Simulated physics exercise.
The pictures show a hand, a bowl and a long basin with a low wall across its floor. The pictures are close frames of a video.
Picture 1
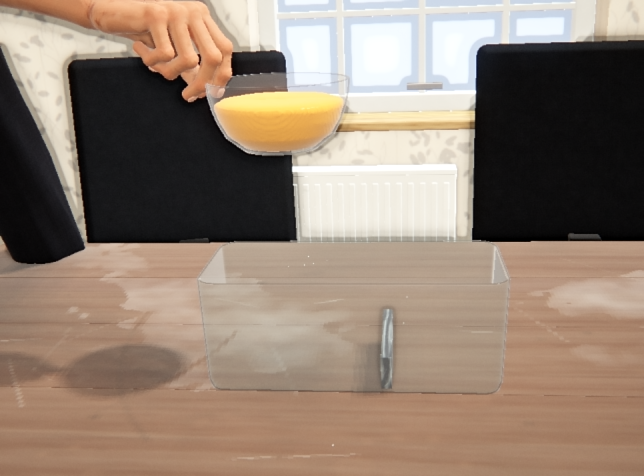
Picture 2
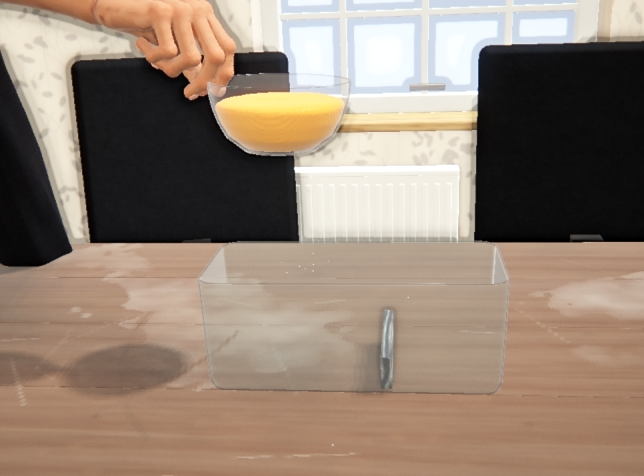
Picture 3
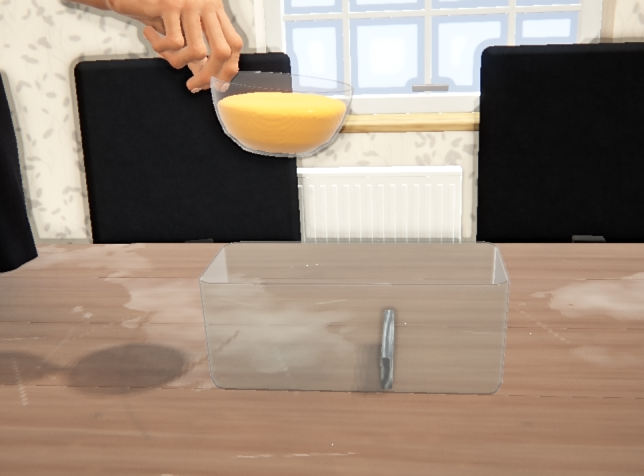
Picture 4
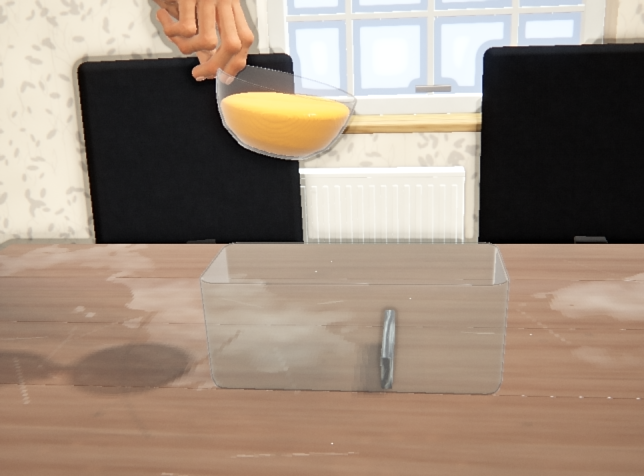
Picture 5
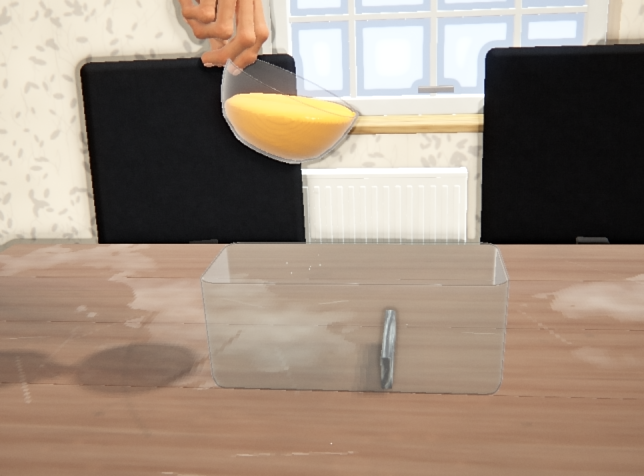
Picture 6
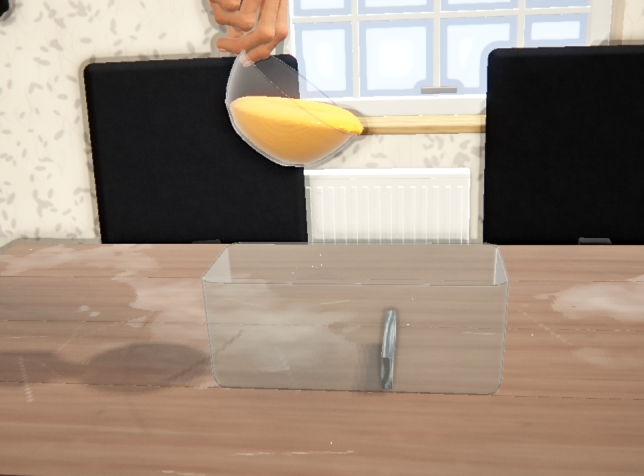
A hand holding a clear bowl of orange-yellow juice tilts it gradually to the right above a long transparent basin on a wooden table, until the juice reaches the lowered rim and a little passes over the edge.
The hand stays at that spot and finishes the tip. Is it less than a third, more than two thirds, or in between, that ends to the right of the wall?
In the end between a third and two thirds is right of the wall.
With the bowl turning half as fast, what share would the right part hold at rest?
Near 70 %.
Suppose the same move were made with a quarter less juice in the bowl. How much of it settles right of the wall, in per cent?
Roughly 45 in a hundred.
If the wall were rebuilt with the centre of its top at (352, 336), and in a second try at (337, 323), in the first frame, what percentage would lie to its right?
First some 70, then 85 per cent.
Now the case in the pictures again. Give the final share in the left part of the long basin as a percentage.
It comes to 50 per cent or so.
A moment on, the bowl is tipped right over and 5 per cent is still to pour, 6 is left of the wall and 38 right of it.
Next, the bowl is tipped right over and 0 per cent is still to pour, 39 is left of the wall and 53 right of it.
Then the bowl is tipped right over and 0 per cent is still to pour, 45 is left of the wall and 48 right of it.
Later the bowl is tipped right over and 0 per cent is still to pour, 48 is left of the wall and 48 right of it.
At rest 48 per cent lies left of the wall, 48 right of it and 4 outside.
